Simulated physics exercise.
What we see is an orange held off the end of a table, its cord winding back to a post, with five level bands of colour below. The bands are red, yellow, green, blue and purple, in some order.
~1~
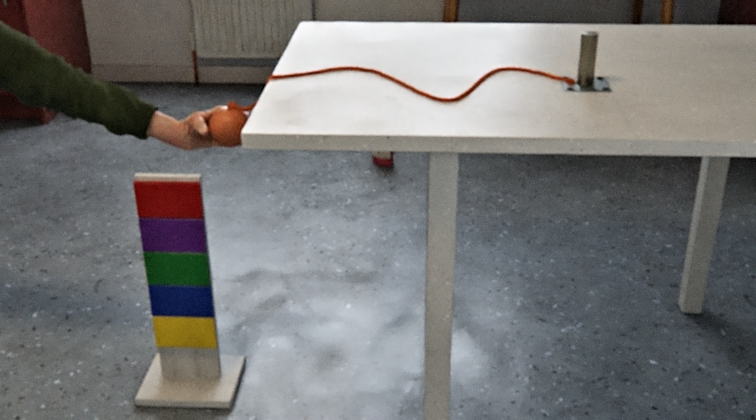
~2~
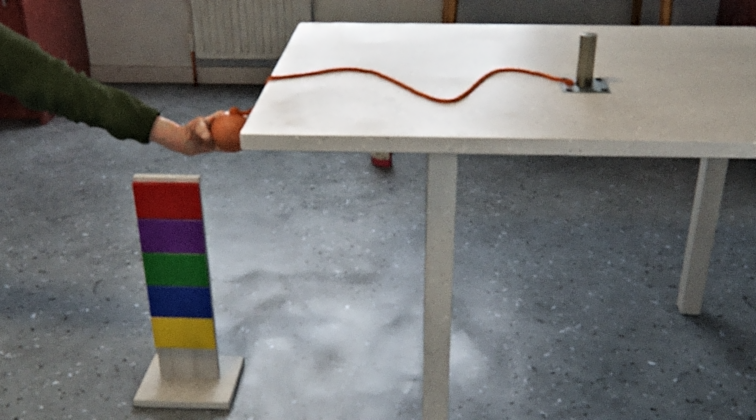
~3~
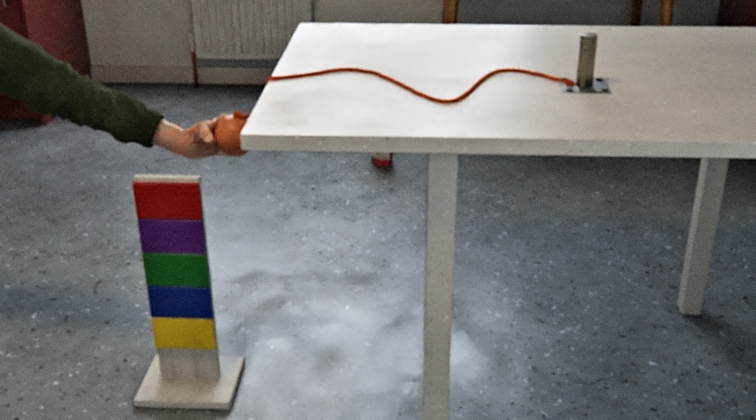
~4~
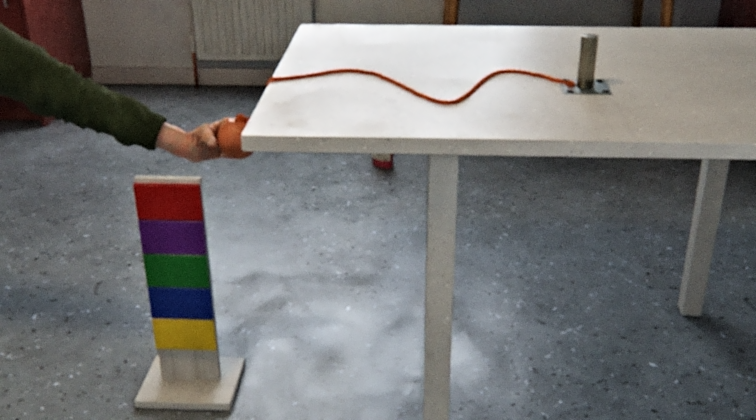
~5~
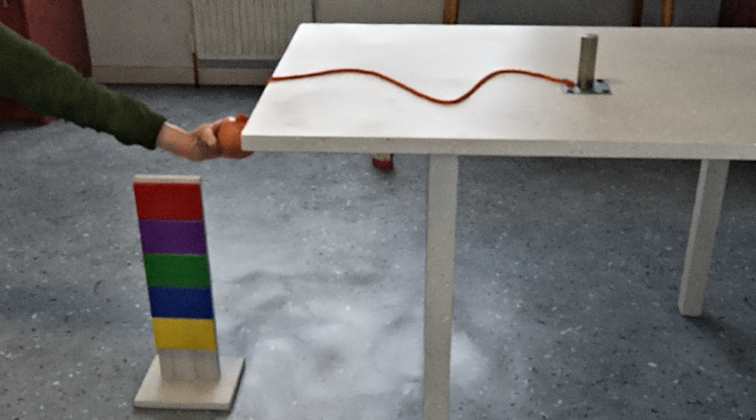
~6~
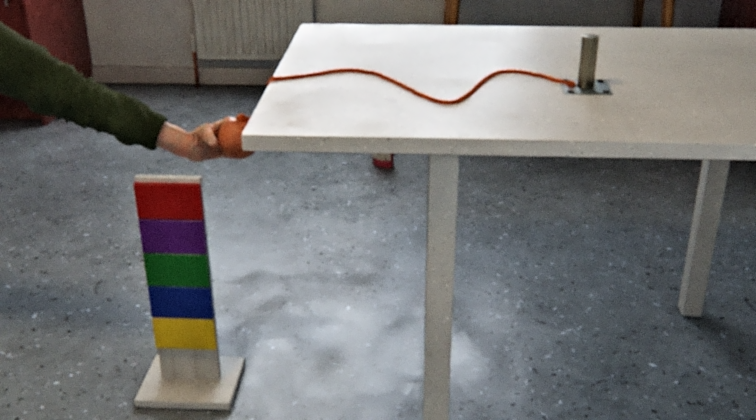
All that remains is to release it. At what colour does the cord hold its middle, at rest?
At green.
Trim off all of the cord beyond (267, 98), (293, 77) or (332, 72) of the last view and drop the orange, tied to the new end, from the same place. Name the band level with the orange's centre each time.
Taking them in turn: Purple; red; higher than all five.
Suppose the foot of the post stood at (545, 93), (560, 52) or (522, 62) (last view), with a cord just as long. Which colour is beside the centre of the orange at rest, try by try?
In that order: Blue; green; blue.
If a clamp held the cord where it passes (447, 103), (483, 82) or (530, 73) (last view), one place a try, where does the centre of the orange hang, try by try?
About (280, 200), (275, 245) and (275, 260).
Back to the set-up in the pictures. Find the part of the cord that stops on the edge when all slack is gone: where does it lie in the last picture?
At (383, 77), roughly.
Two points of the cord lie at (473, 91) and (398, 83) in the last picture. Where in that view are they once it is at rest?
At (412, 83), then (291, 80).
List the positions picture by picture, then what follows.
The first frame shows orange (230, 127); red (168, 201); purple (172, 236); green (177, 270); blue (181, 302); yellow (184, 333).
The second frame shows orange (232, 132); cord through (539, 74) (479, 82) (430, 98) (380, 74) (303, 75).
The third frame shows orange (235, 136).
The fourth frame shows orange (238, 139); cord through (540, 75) (480, 83) (431, 99) (381, 76) (304, 76).
The fifth frame shows orange (238, 139).
The sixth frame shows orange (239, 138); cord through (540, 75) (480, 83) (431, 99) (382, 75) (304, 76).
A little later, orange near (291, 273); level with green.
Next, orange near (272, 269); level with green.
When it is over, orange near (281, 272); level with green. Its centre hangs level with the green band.
